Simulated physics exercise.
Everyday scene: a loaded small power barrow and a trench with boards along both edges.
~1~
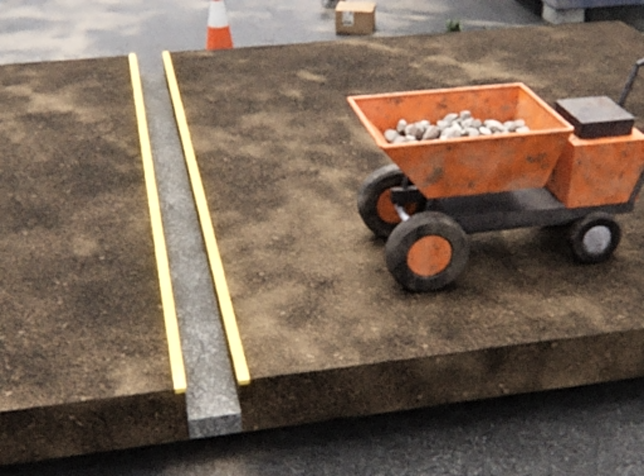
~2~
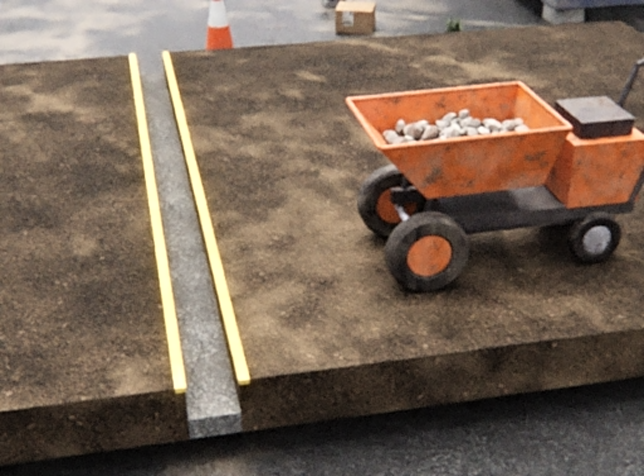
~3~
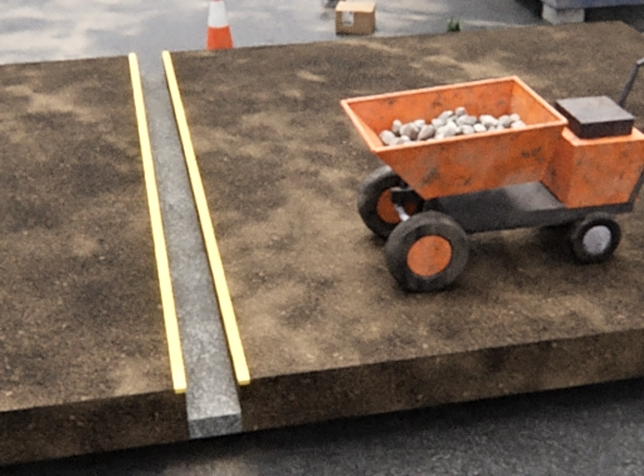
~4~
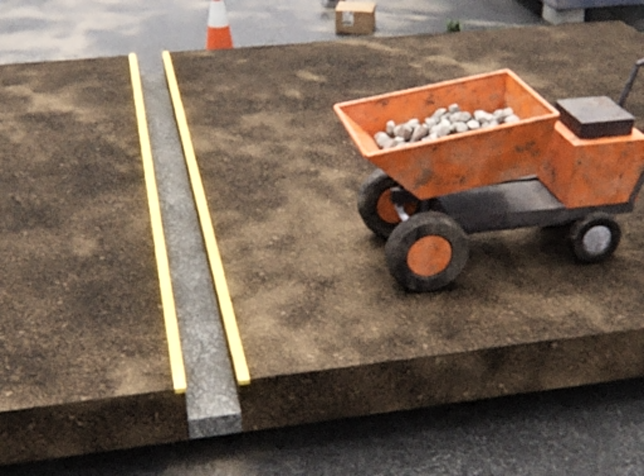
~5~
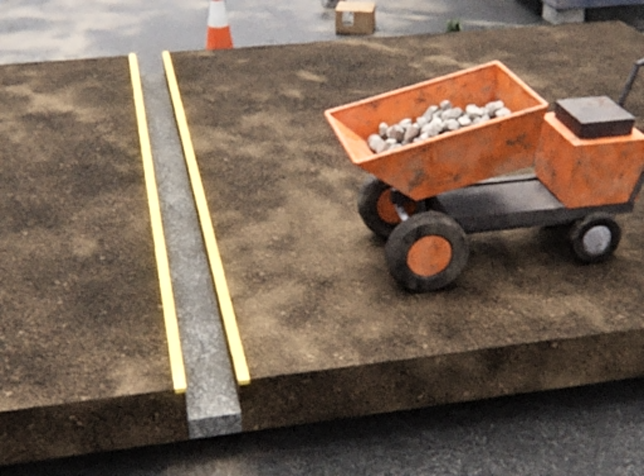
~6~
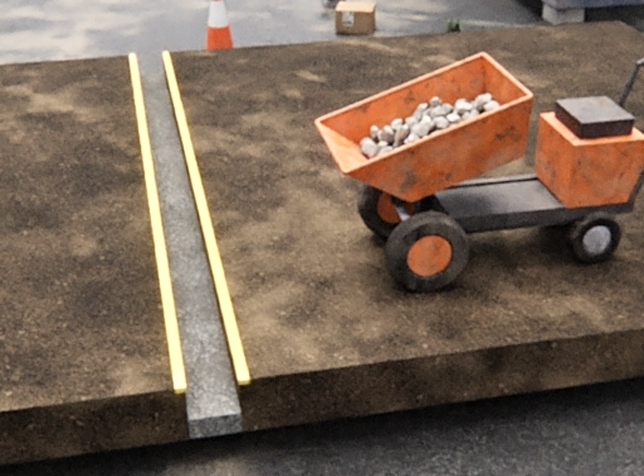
Orange skip of pale stones on a small parked barrow tilting gradually leftward, its back end rising, beside a yellow-edged trench.
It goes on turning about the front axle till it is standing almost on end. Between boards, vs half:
Less.
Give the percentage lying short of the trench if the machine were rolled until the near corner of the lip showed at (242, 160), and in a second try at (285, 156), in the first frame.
Trial 1 around 0 %, trial 2 around 0 %.
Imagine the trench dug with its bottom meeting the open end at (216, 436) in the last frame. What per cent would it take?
20 %.
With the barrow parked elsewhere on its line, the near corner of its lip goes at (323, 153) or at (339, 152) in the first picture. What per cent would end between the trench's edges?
Estimates, in order: 70 % then 60 %.
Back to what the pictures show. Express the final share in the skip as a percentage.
I'd put it at about 25 per cent.
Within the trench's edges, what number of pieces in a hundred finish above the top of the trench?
About 0 %.
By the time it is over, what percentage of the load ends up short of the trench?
Close to 60 in a hundred.
Just after the last frame, skip tipped steeply; every one in the skip.
A moment on, skip tipped steeply; the larger part in the skip; about a tenth short of the trench.
Further on, skip tipped right over; roughly a quarter in the skip; roughly half short of the trench; about a tenth in or heaped over the trench.
When it is over, skip tipped right over; roughly a quarter in the skip; roughly half short of the trench; roughly a quarter in or heaped over the trench; not one beyond it.
